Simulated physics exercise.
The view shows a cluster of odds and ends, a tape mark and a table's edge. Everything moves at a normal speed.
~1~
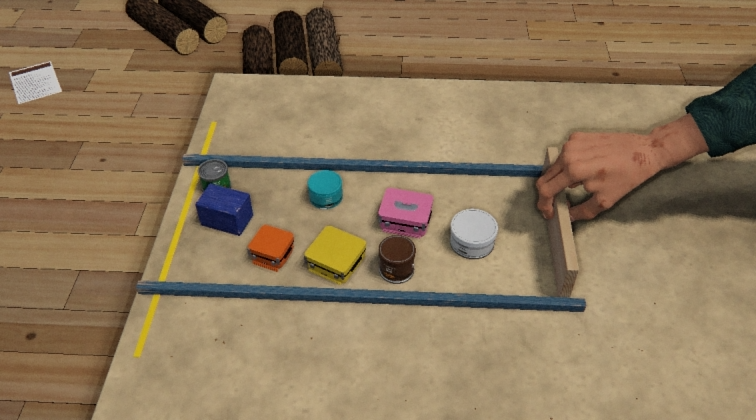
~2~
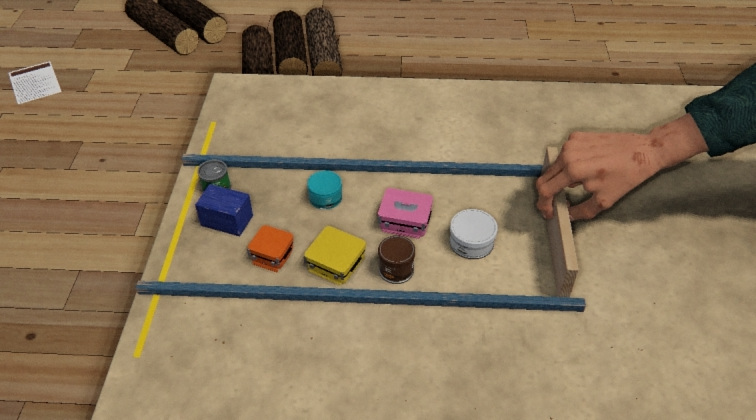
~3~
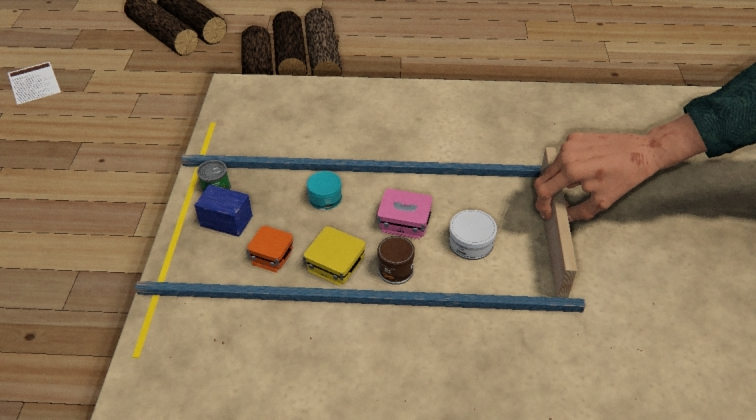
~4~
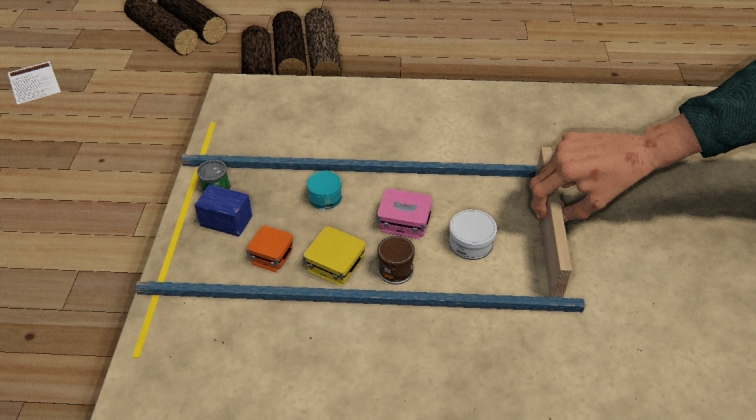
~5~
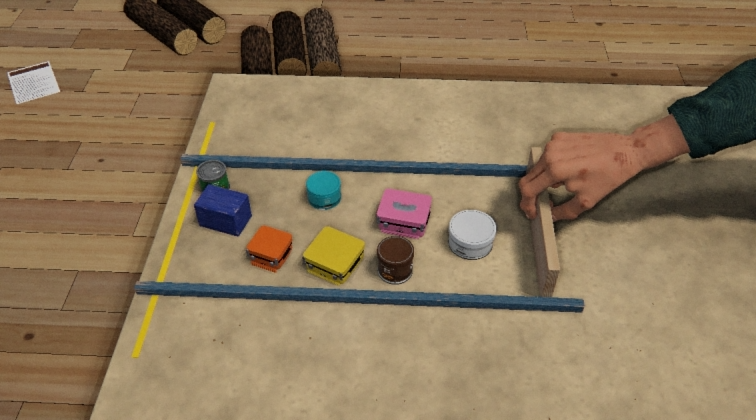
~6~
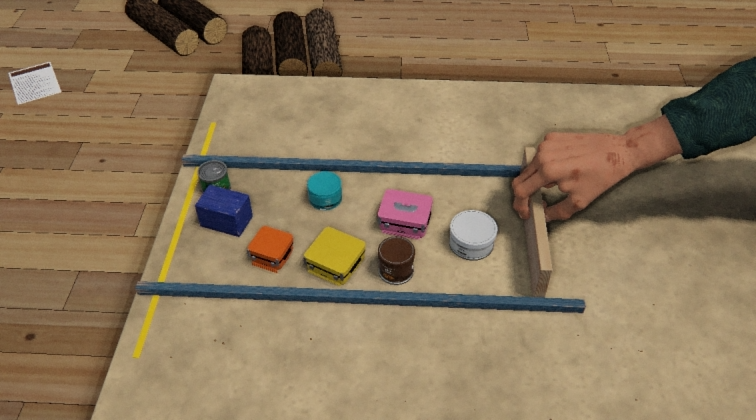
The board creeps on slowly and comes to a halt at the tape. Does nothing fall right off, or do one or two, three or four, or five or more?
Five or more fall off.
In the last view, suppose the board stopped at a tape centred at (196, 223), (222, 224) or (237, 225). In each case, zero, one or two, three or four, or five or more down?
One after another: At least five, three or four, 1 or 2.
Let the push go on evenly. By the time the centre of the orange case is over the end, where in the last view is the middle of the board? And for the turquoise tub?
The middle is at (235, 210) when it's the orange case, and at (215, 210) when it's the turquoise tub.
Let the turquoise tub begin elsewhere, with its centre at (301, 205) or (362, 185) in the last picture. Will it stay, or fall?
Taking the two places in turn: It fails to stay, then it doesn't drop.
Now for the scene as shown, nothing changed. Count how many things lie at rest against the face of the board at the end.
3 end up touching it.
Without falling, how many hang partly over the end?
The total would be 3.
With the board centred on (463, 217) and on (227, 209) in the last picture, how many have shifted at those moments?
So 2, and at the other place 8.
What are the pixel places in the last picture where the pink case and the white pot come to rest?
The first near (171, 185), the second near (156, 218).
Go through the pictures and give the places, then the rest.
The first picture shows green pot (215, 178); blue block (225, 210); orange case (272, 249); board (558, 219); tape (181, 222).
The second picture shows blue block (225, 210); yellow case (336, 257).
The third picture shows orange case (271, 249); white pot (472, 235).
The fourth picture shows green pot (214, 179); turquoise tub (324, 190).
The fifth picture shows blue block (223, 210); board (541, 219).
The sixth picture shows green pot (214, 179); blue block (224, 211); orange case (272, 250); board (534, 220); tape (181, 223).
Soon after, none off yet; green pot at rest near (214, 179); blue block at rest near (224, 211); orange case at rest near (272, 250).
Then, none off yet; green pot at rest near (214, 179); blue block moving near (218, 208); orange case moved about its own width near (235, 242).
Further on, none off yet; green pot moved about its own width near (185, 168); blue block moved well along near (163, 192); orange case moved well along near (163, 227).
At rest, the number that fall off is five or more; fallen, yellow case, turquoise tub, orange case, blue block and green pot.
